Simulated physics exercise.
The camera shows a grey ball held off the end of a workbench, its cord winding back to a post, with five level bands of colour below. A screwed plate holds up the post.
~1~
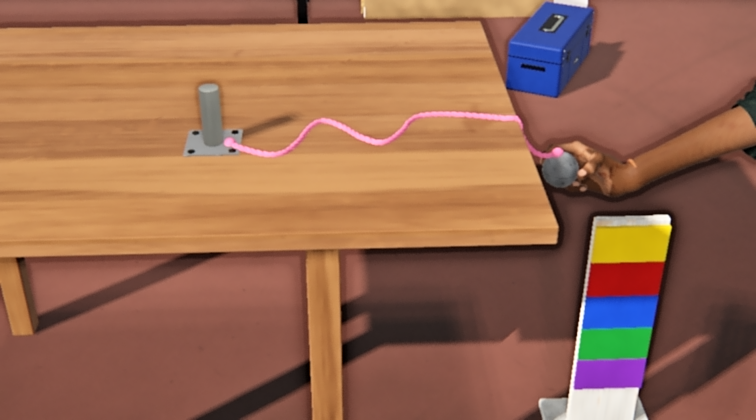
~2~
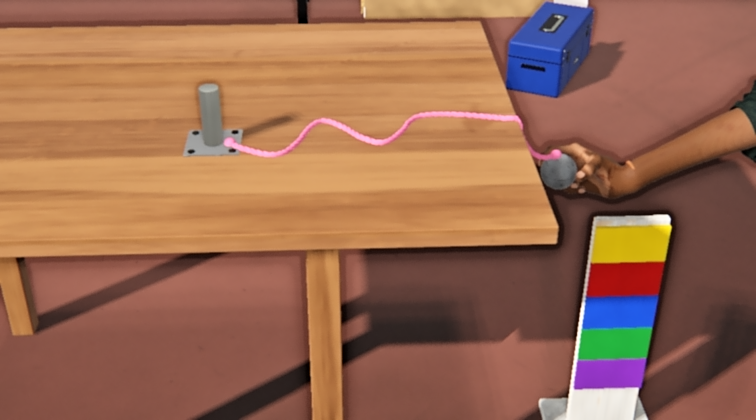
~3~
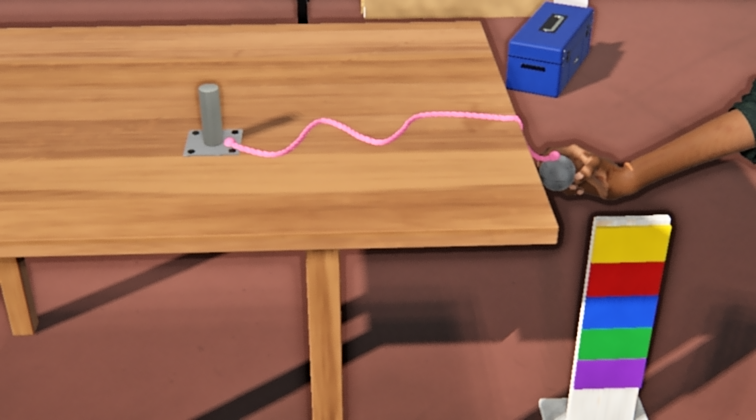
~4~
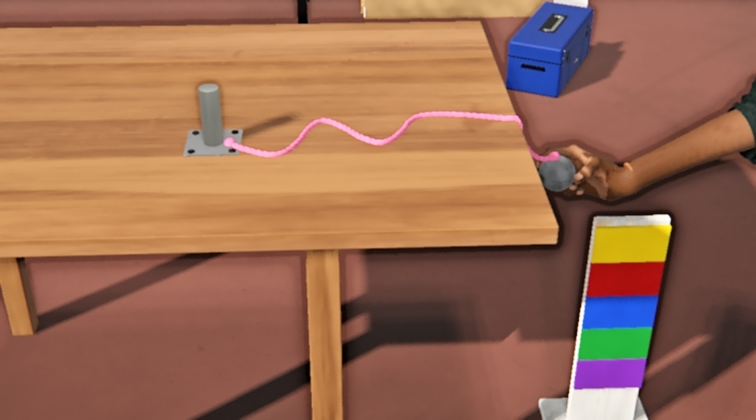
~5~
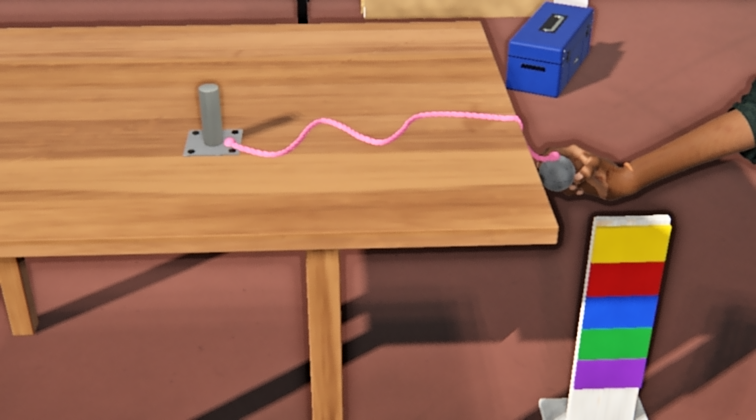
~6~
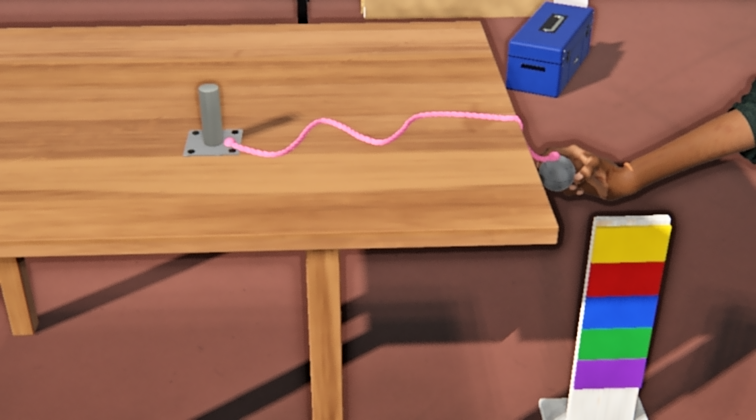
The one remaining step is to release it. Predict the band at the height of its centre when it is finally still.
The red band, level with its centre.
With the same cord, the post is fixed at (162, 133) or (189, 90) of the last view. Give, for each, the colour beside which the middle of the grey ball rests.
Trial 1 - yellow; trial 2 - yellow.
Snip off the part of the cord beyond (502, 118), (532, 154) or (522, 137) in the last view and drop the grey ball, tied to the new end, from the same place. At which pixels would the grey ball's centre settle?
The three tries give approximately (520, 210), (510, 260) and (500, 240).
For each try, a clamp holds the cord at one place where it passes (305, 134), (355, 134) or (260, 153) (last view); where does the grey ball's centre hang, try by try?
It comes to rest around (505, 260), (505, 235) and (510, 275) respectively.
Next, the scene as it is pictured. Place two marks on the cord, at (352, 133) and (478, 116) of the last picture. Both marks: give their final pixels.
They finish close to (414, 129) and close to (516, 179).
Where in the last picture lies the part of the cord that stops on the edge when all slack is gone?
(421, 116).
A little later, ball near (499, 269); level with red.
Next, ball near (525, 276); level with red.
When it is over, ball near (512, 281); level with red. At red.
